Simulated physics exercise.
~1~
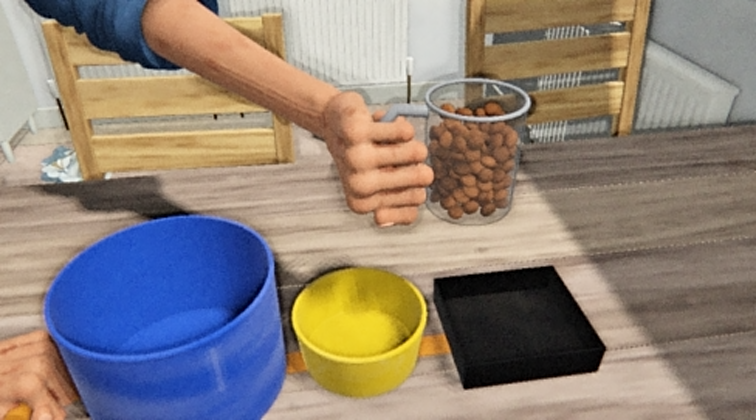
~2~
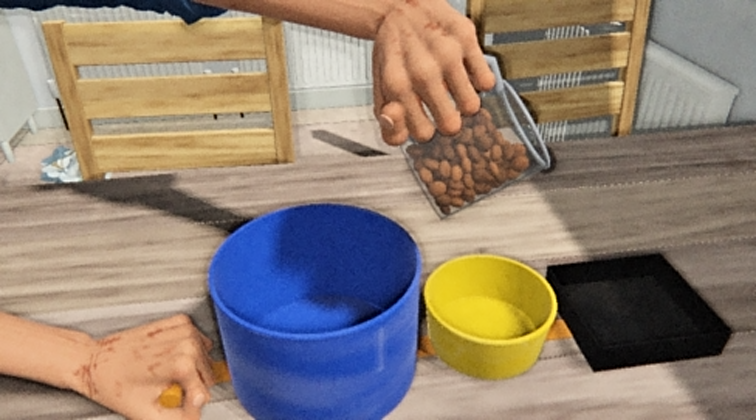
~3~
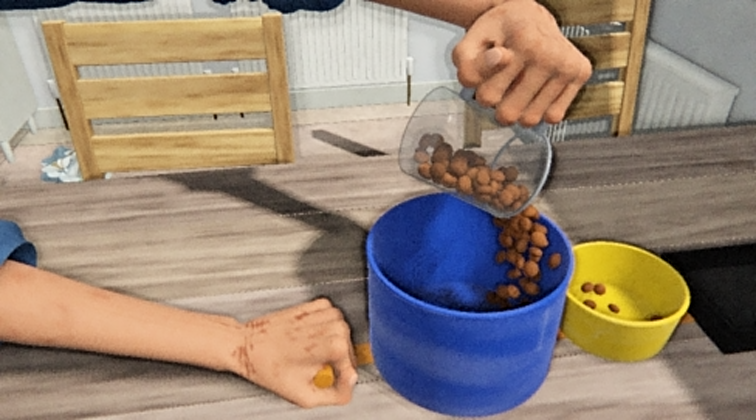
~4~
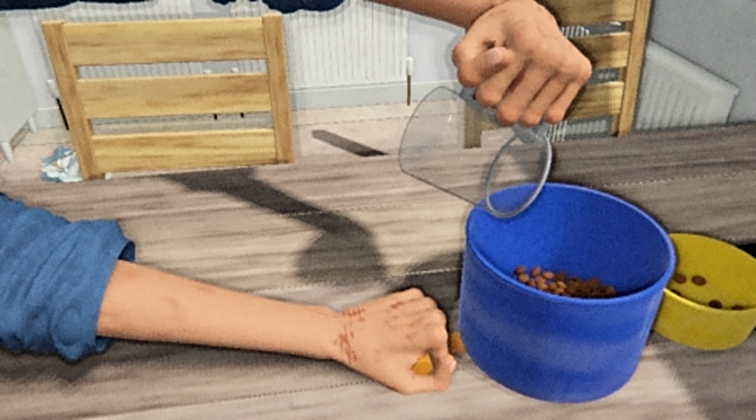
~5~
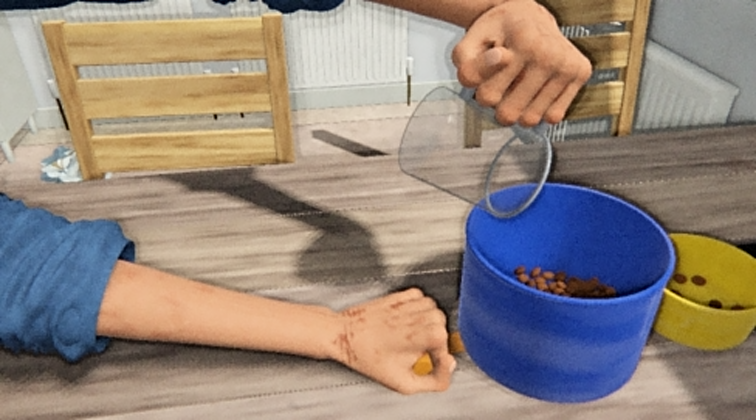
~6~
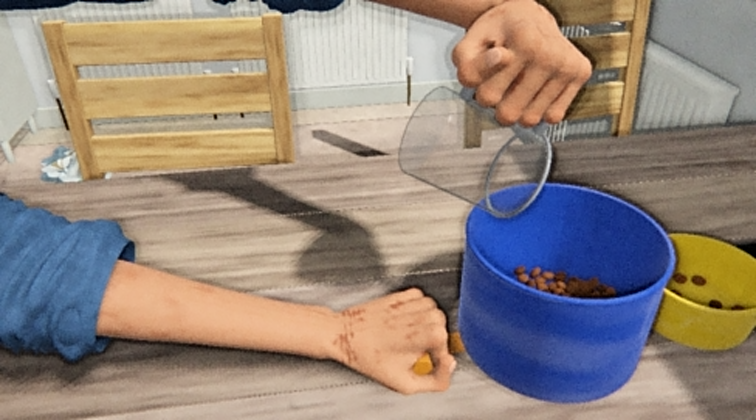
Hand tipping a clear cup of dog kibble over dishes sliding right, a few bits landing in yellow, most in blue.
